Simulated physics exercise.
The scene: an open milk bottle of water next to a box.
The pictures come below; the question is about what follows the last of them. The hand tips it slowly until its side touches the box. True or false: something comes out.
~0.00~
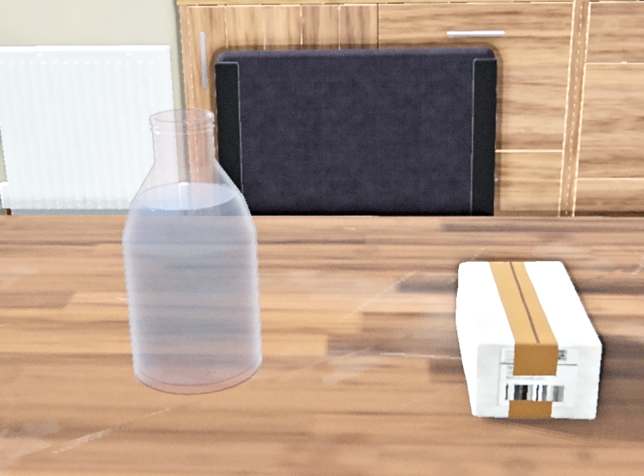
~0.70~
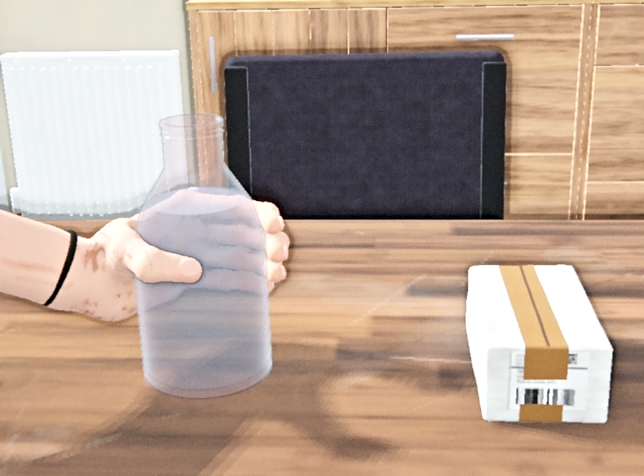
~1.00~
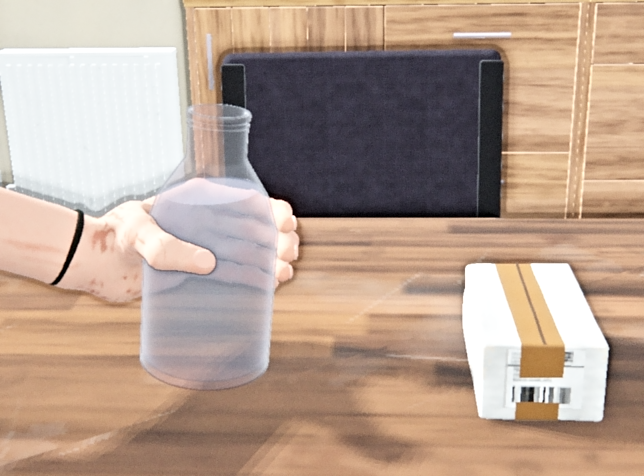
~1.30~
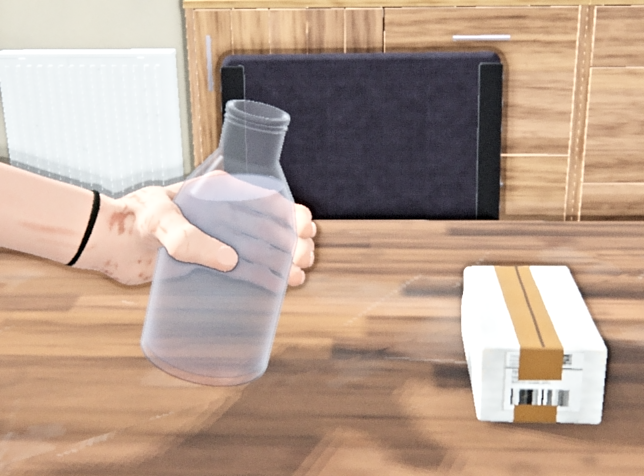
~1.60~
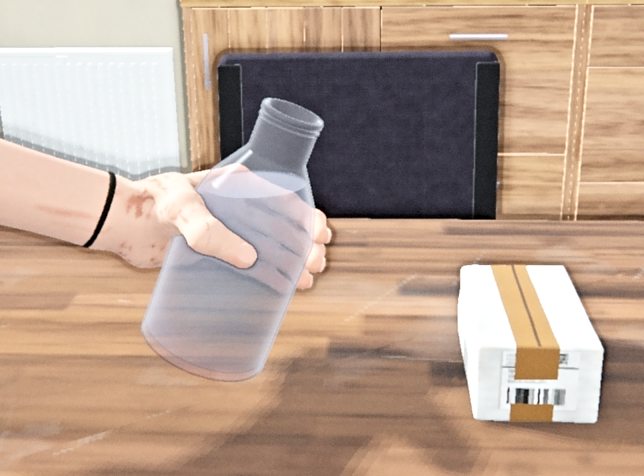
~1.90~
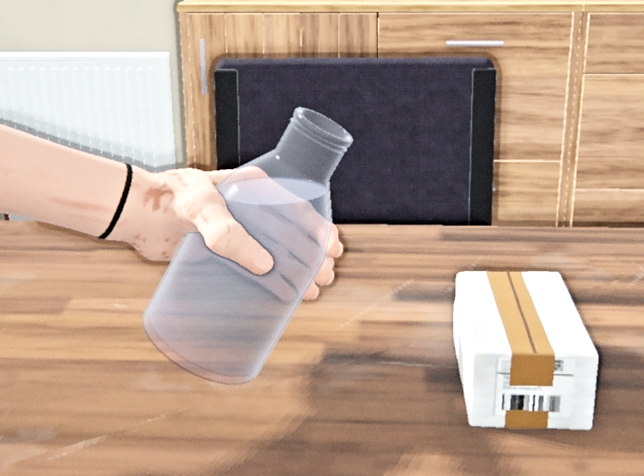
True.
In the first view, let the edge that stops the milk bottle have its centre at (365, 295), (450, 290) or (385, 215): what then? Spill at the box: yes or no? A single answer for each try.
Taking each try in turn, it makes it through, then splashes out, then makes it through.
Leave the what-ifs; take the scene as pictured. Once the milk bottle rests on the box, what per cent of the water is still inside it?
I'd say some 65 per cent.
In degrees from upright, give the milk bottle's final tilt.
I'd put it at roughly 80 degrees from the vertical.
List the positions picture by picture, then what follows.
In the first frame, it stands upright; milk bottle (190, 241) about two thirds full.
In the second frame, a hand takes hold; milk bottle about two thirds full, surface at (197, 200); box (531, 337).
In the third frame, it is leaning; milk bottle (212, 237) about two thirds full.
In the fourth frame, tipping on its foot; milk bottle about two thirds full, surface at (241, 187); box (525, 338).
In the fifth frame, the top moves towards the box; milk bottle (248, 230) tipped 20°.
In the sixth frame, on the way over; milk bottle (263, 235) tipped 30°; box (517, 343).
After 2.5 s, the milk bottle leans by about 50°; all is still inside.
After 3.1 s, the milk bottle leans by about 70°; a puddle lies under it; nearly all of the water is inside.
After 4.5 s, the milk bottle leans by about 80°, against the box; a puddle lies under it; about two thirds of the water is inside.
